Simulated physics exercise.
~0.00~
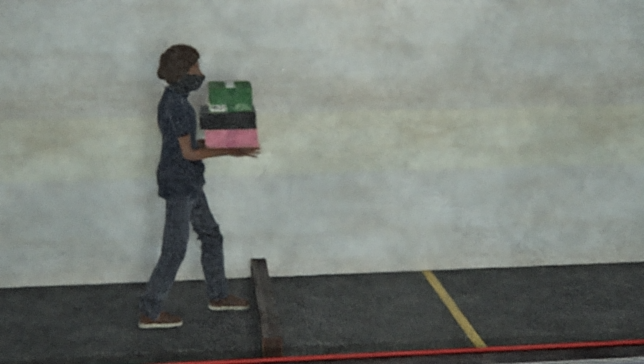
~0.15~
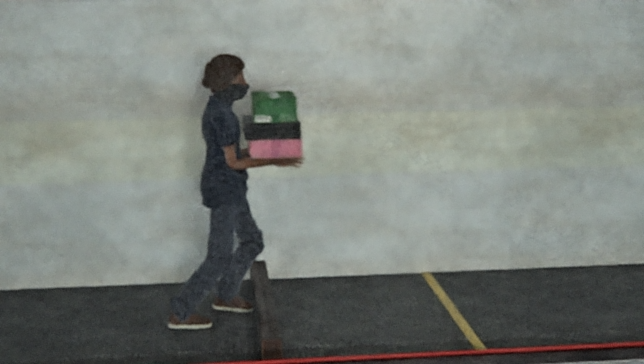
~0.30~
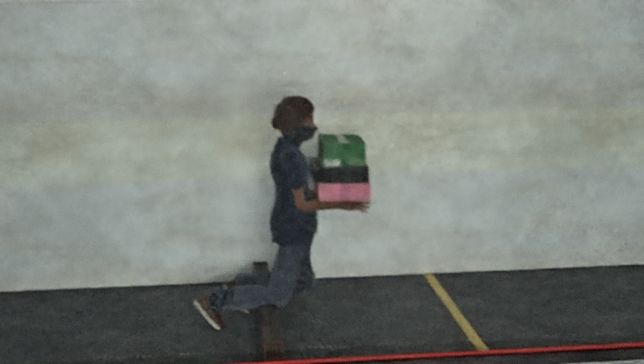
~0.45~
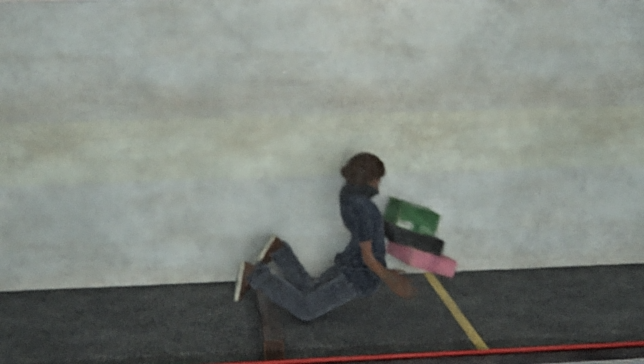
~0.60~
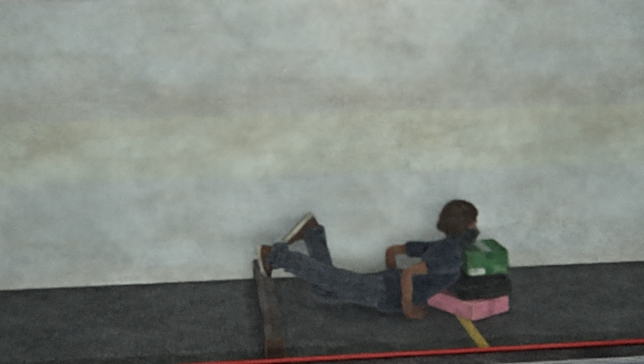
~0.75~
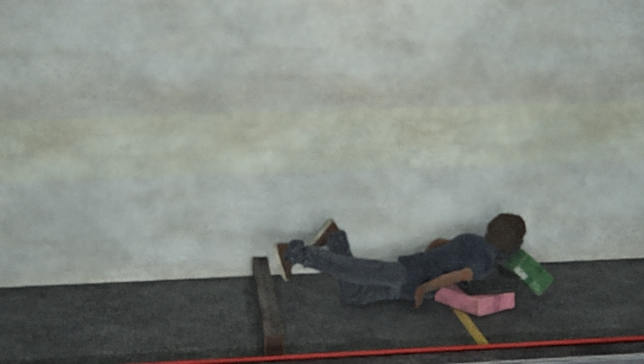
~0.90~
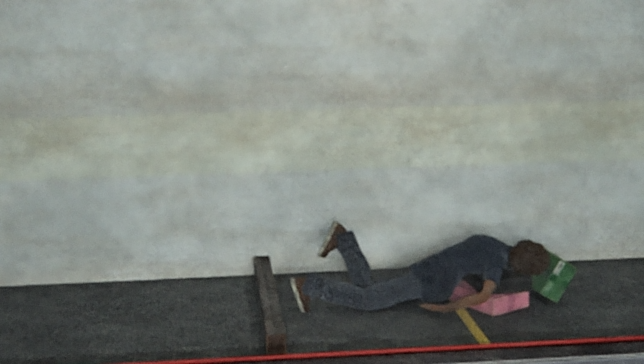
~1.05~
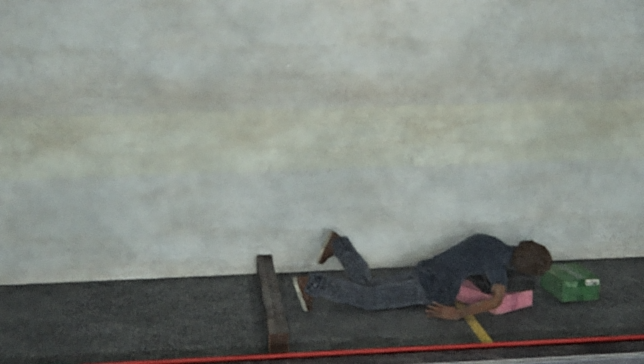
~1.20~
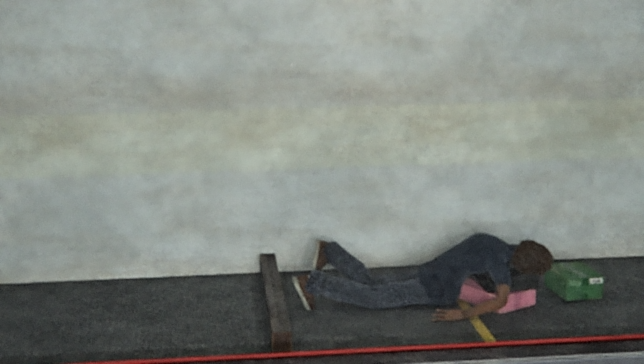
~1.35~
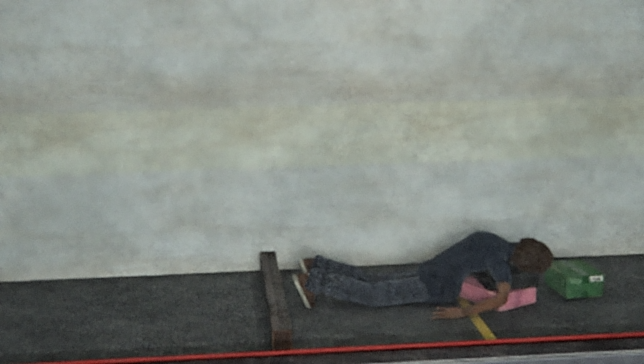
On a dark floor before a pale, mottled wall, seen from the side by a slightly swaying camera, a masked person in dark clothes walks right, carrying green, black and pink boxes stacked in both arms. A low dark rail crosses the floor ahead, with a yellow line beyond it. The person's feet catch at the rail, and the body pitches forward, the stack tipping ahead. Person and boxes drop to the floor, and the green box tumbles farther right. The raised legs lower, leaving the person face down over the pink box, which rests just past the line, the green box beyond the head.
